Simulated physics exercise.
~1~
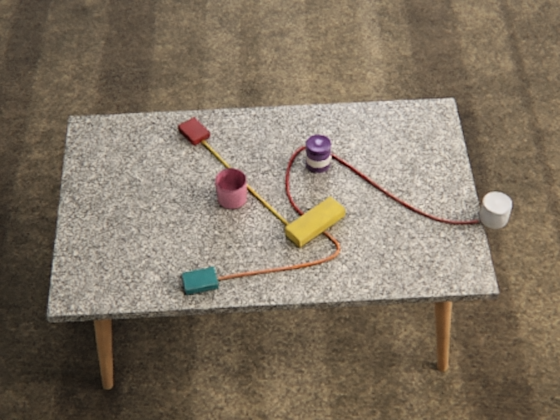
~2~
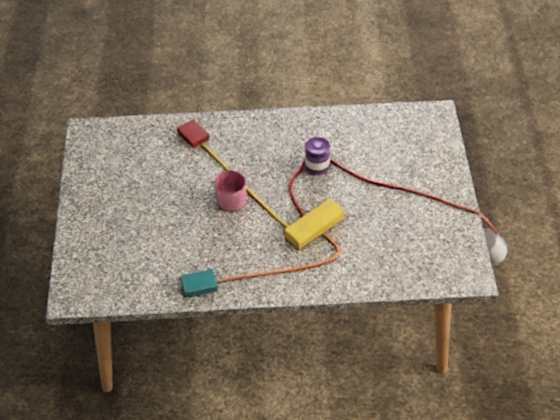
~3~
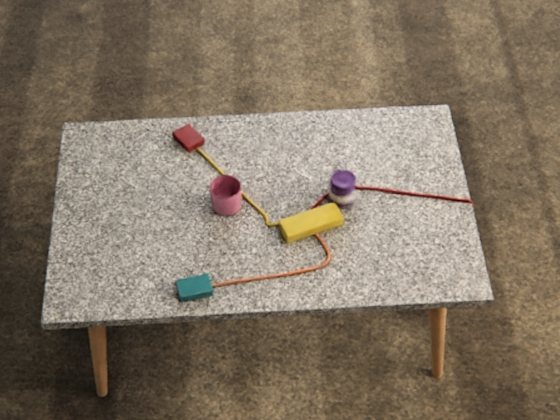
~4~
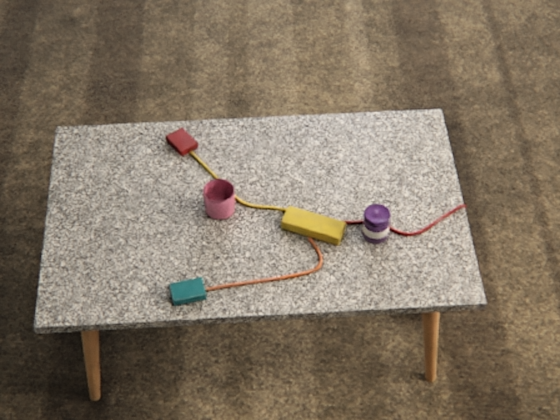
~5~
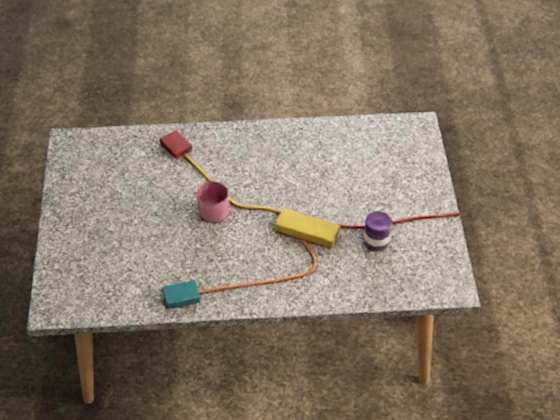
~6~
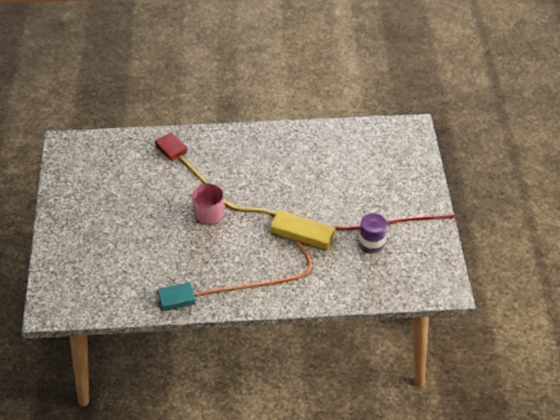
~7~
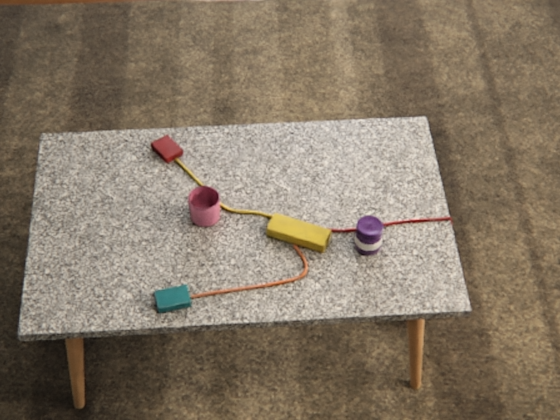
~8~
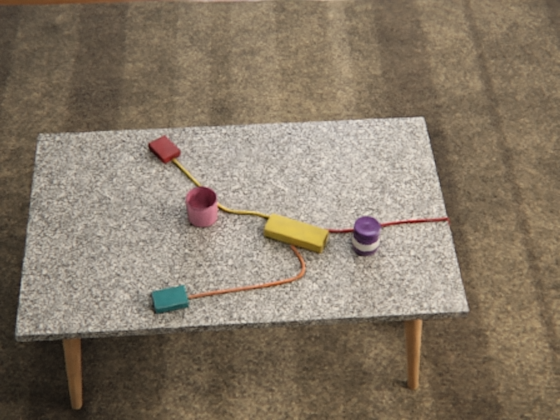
White cylinder dropping off a speckled table's right edge, its red cable dragging the purple canister rightward until everything settles.
